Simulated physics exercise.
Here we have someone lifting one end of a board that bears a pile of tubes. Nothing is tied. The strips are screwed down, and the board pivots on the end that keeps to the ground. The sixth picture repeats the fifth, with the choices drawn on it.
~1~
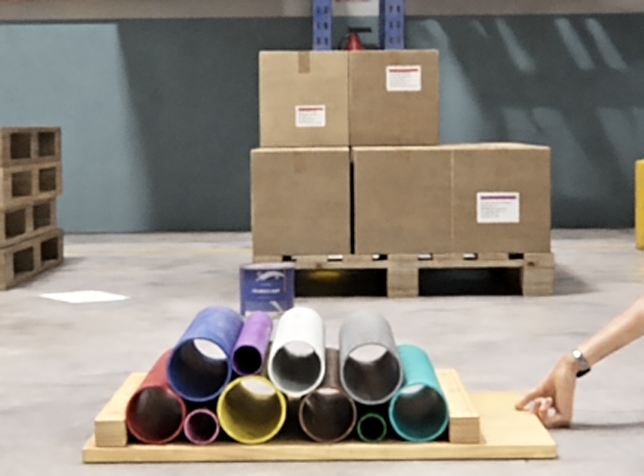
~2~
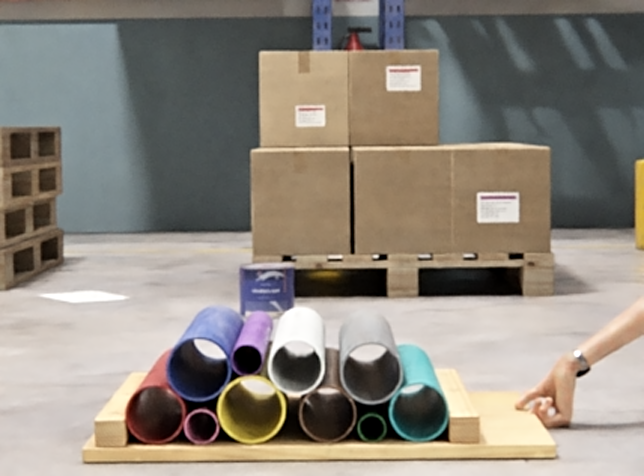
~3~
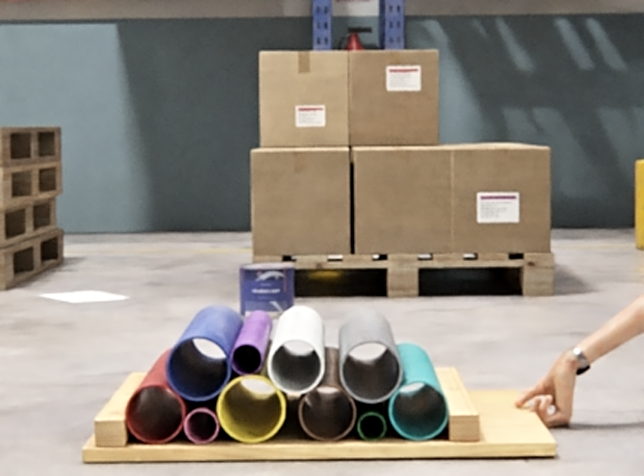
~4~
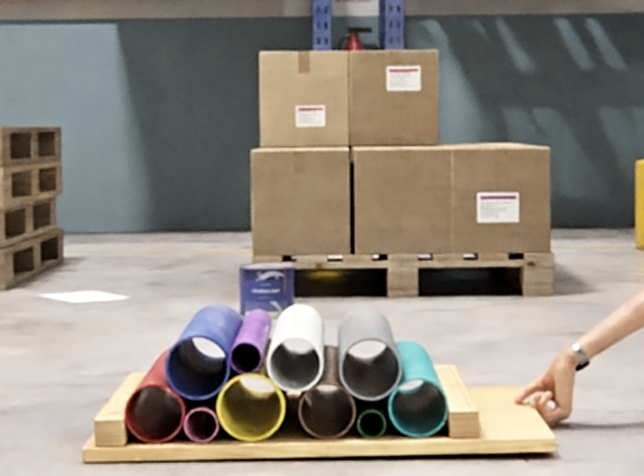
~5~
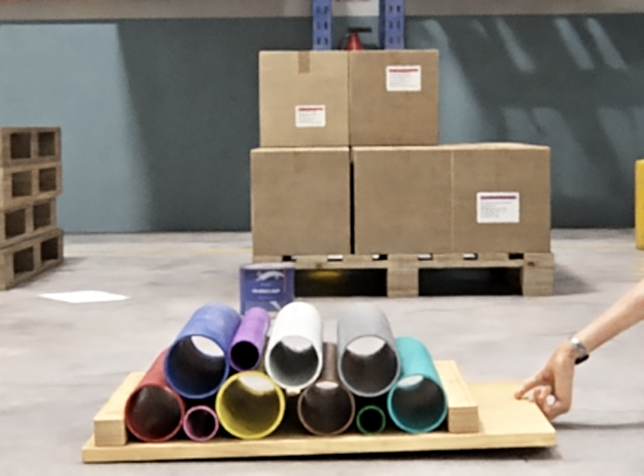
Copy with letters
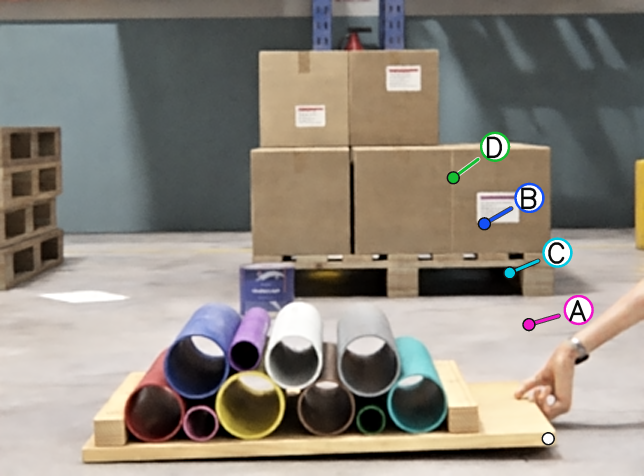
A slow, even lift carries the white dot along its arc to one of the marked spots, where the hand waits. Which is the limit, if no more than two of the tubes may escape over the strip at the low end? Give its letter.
Mark D is as high as it can go.
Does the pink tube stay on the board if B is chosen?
Yes, with B.
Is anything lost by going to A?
No.
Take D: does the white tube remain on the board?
Yes, with D.
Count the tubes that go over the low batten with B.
It comes to none.
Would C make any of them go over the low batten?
At C: No.
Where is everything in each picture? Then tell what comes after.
The first picture shows green tube (372, 428); turquoise tube (420, 412); blue tube (199, 369).
The second picture shows blue tube (199, 369); grey tube (372, 373).
The third picture shows board (320, 410); green tube (372, 427); turquoise tube (419, 410); yellow tube (251, 409).
The fourth picture shows board (320, 408); red tube (154, 413); yellow tube (251, 408); pink tube (202, 425).
The fifth picture shows board (319, 405); red tube (154, 412); pink tube (201, 424).
On the copy, A at (529, 324); B at (484, 224); C at (510, 273); D at (453, 178); the white dot at (548, 439).
On D. First, board at 20°.
Then, board at 36°.
Finally, board at 36°, none over the low batten.
By contrast, A none over the low batten; B none over the low batten; C none over the low batten.
